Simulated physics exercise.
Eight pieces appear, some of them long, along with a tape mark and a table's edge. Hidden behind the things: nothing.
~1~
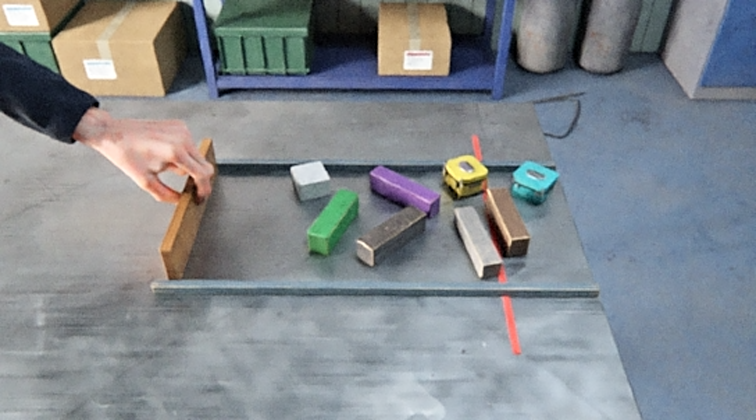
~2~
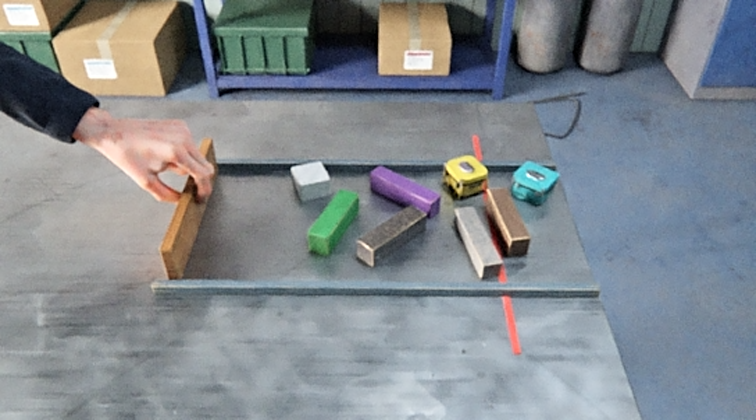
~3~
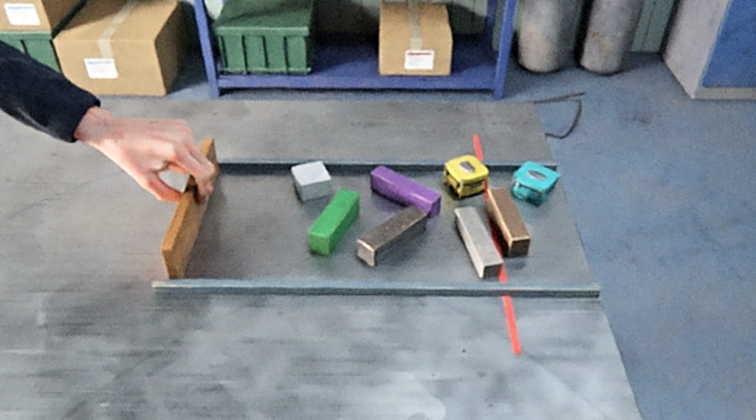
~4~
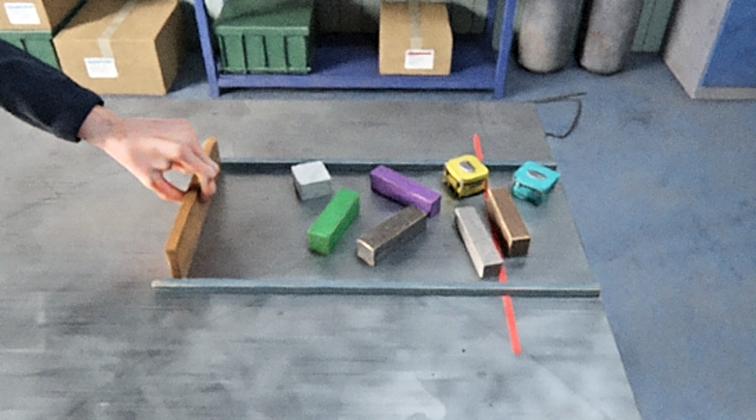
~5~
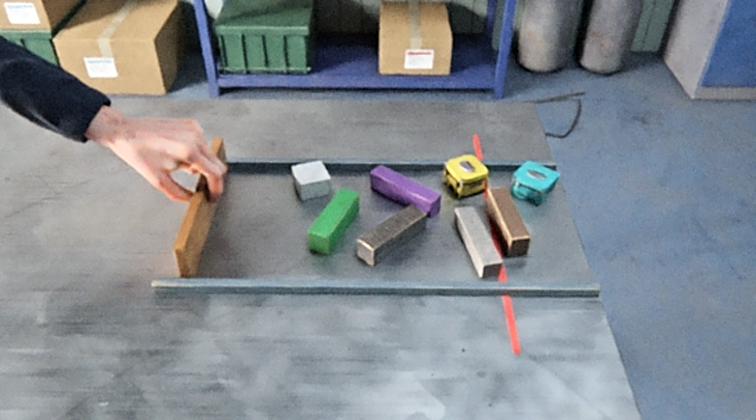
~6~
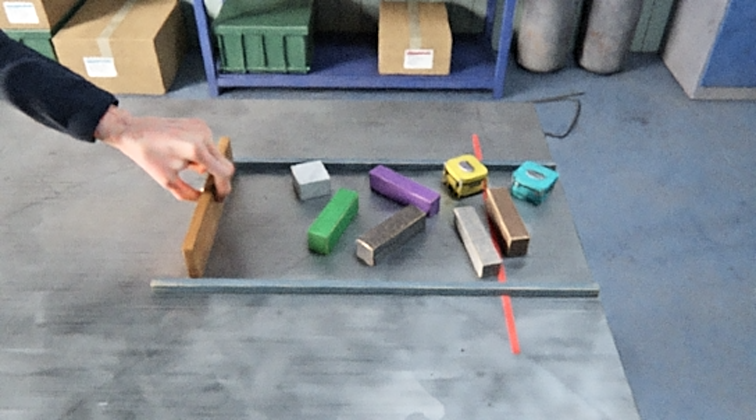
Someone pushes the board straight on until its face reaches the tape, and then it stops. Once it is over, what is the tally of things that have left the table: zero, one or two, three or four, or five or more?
Honestly, barely any fall - one or two of them.
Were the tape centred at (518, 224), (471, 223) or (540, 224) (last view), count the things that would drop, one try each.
3, 1, 5.
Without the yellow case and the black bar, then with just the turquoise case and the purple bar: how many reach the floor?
0 in the first case and 0 in the second.
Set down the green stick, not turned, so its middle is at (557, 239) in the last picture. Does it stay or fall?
In the end the green stick hangs on.
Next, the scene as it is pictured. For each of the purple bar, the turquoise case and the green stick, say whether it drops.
The purple bar keeps its place, the turquoise case is gone, and the green stick keeps its place.
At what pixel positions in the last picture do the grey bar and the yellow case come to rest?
The first comes to rest at (553, 246), and the second at (550, 180).
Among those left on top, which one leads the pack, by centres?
Closest at the end: The brown bar.
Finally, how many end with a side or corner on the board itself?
That would be 2 of them.
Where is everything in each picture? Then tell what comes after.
In the first picture, turquoise case (534, 184); brown bar (507, 221); grey bar (477, 241); board (192, 205); tape (492, 224).
In the second picture, brown bar (507, 221); black bar (393, 235).
In the third picture, grey bar (477, 241); board (193, 204).
In the fourth picture, turquoise case (535, 184); yellow case (466, 177).
In the fifth picture, brown bar (507, 221); green stick (335, 220).
In the sixth picture, turquoise case (534, 184); brown bar (506, 221); grey bar (476, 241); board (212, 204); tape (492, 224).
Soon after, none off yet; turquoise case at rest near (534, 184); brown bar at rest near (506, 221); grey bar at rest near (476, 241).
After that, none off yet; turquoise case at rest near (534, 184); brown bar at rest near (506, 221); grey bar at rest near (480, 243).
In the end, the number that fall off is one or two; gone, turquoise case.
